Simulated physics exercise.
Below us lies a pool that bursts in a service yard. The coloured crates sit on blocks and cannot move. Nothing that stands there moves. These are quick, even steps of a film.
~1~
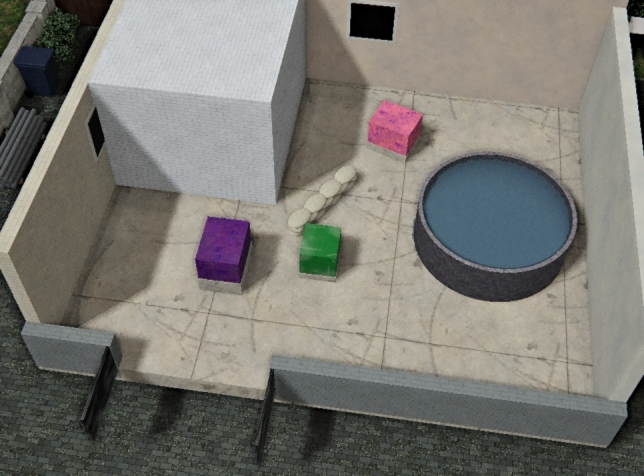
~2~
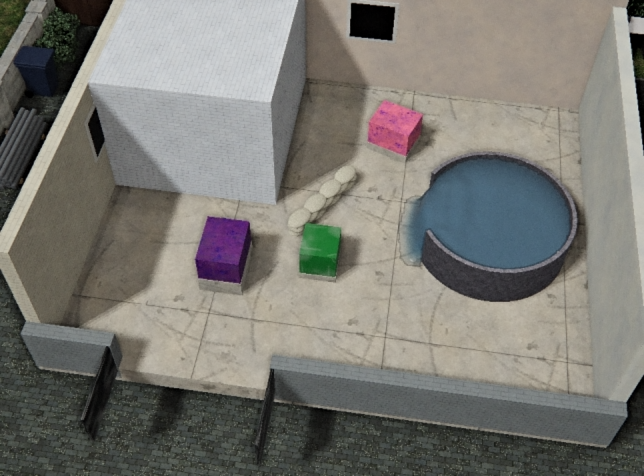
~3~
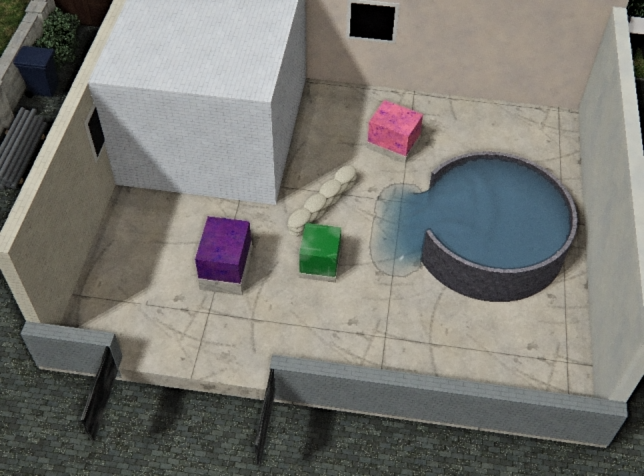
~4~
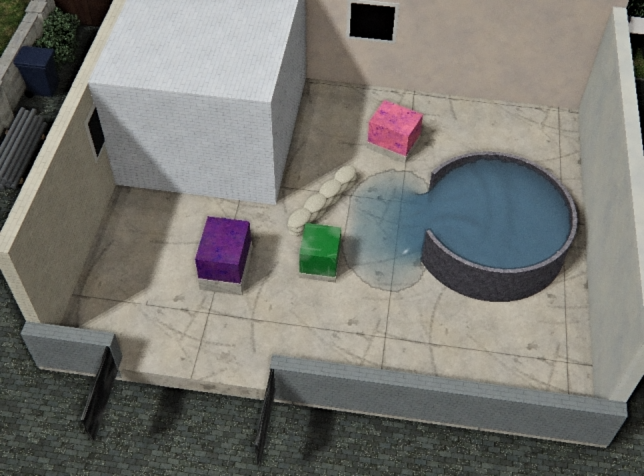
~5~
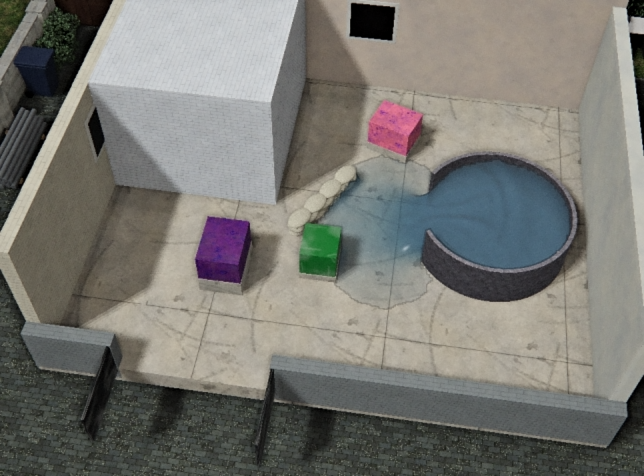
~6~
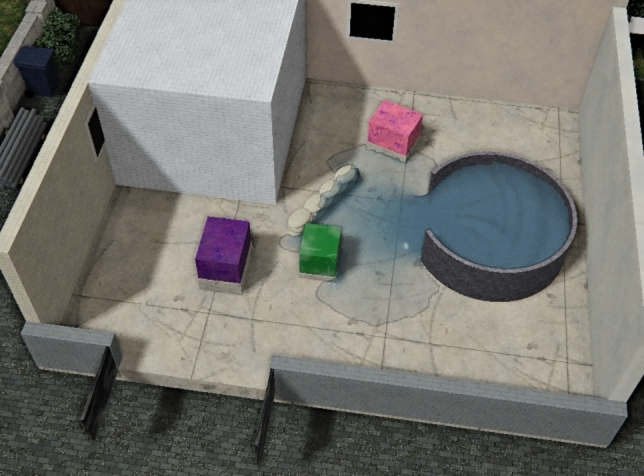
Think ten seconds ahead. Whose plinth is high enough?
The green crate gets wet; the purple crate stays dry; the pink crate gets wet.
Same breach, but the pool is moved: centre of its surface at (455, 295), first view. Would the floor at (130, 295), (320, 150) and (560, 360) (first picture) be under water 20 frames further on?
In that order: Under water, awash, dry.
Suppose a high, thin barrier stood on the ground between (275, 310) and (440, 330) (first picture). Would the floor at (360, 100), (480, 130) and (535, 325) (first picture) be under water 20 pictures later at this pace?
One after the other: Covered, dry, awash.
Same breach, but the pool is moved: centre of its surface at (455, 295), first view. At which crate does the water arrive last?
It is the pink one.
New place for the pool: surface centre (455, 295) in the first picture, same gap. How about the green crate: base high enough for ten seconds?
Then: The green crate gets wet.
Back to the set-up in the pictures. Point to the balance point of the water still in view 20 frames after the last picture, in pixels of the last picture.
I would point to (401, 235).
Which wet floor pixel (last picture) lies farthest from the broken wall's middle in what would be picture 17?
Close to (97, 235).
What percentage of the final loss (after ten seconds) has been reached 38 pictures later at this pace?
About 65 per cent.
A moment on, water covers 25 % of the floor; the green crate water round its plinth, the purple crate water round its plinth, the pink crate water round its plinth.
Next, water covers 45 % of the floor; the green crate water round its plinth, the purple crate water round its plinth, the pink crate water round its plinth.
Then, water covers 60 % of the floor; the green crate water round its plinth, the purple crate water round its plinth, the pink crate water round its plinth.
Later, water covers 90 % of the floor; the green crate water round its plinth, the purple crate water round its plinth, the pink crate water round its plinth.
In the end, water covers 100 % of the floor; the green crate was topped, the purple crate stayed above the water, the pink crate was topped.
